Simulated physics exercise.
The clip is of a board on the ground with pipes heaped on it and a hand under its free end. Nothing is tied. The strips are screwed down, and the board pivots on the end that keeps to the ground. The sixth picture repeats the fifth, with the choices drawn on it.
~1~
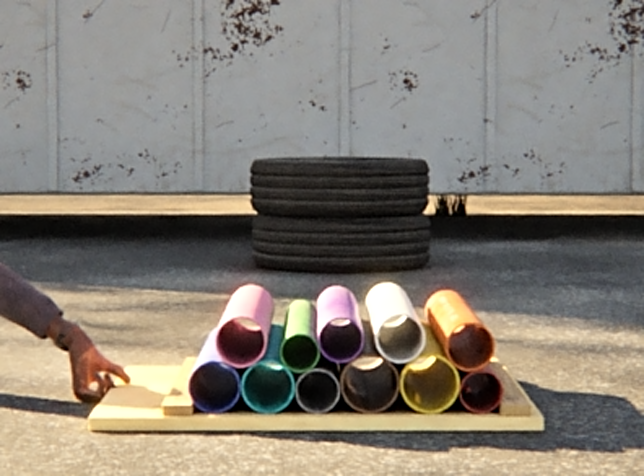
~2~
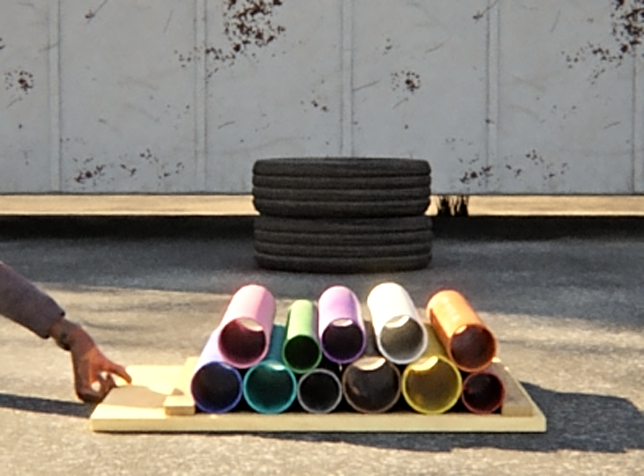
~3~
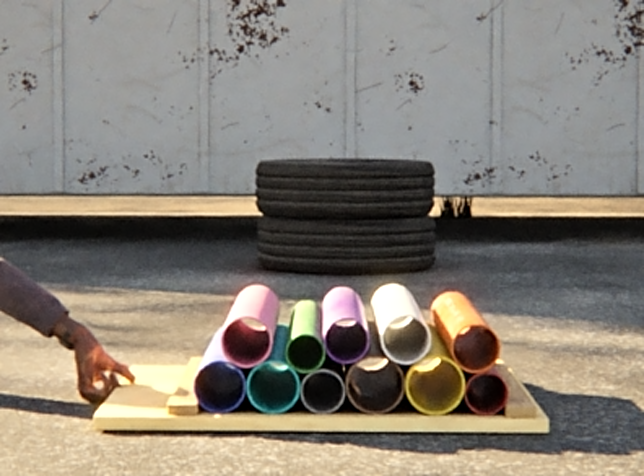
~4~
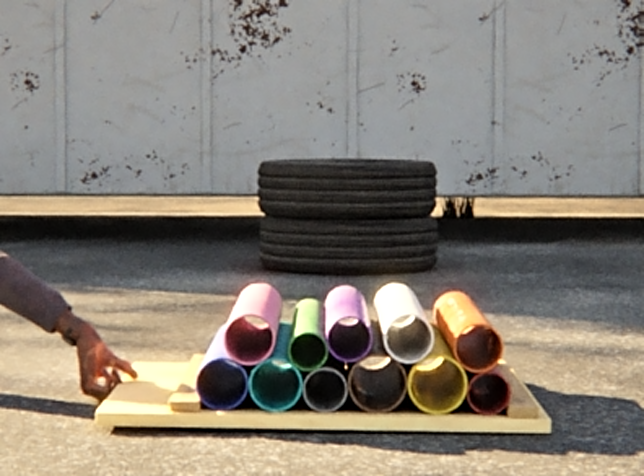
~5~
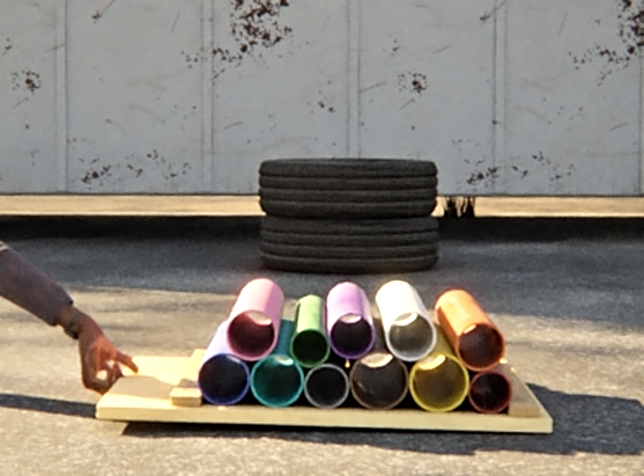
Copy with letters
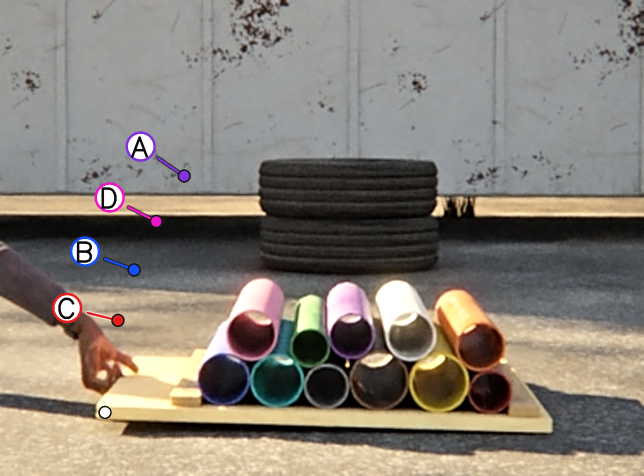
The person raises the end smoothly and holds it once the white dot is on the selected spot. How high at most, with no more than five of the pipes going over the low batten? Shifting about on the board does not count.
Stop at D.
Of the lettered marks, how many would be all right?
The number is three.
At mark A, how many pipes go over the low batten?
At A the number is eleven.
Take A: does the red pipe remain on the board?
No.
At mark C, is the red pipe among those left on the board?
Yes, with C.
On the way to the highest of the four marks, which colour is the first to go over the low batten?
First is the orange one.
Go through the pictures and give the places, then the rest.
In the first picture, orange pipe (470, 347); green pipe (300, 353); purple pipe (341, 340).
In the second picture, purple pipe (343, 340); pink pipe (243, 342).
In the third picture, board (322, 391); blue pipe (219, 387); turquoise pipe (273, 387); red pipe (486, 393).
In the fourth picture, board (324, 390); blue pipe (222, 384); turquoise pipe (275, 385).
In the fifth picture, board (325, 386); blue pipe (224, 379); turquoise pipe (277, 381).
On the copy, A at (184, 176); B at (134, 270); C at (118, 321); D at (156, 222); the white dot at (105, 413).
On D. First, board at 16°.
Then, board at 27°.
Finally, board at 27°, one over the low batten (orange).
By contrast, A eleven over the low batten; B one over the low batten (orange); C one over the low batten (orange).
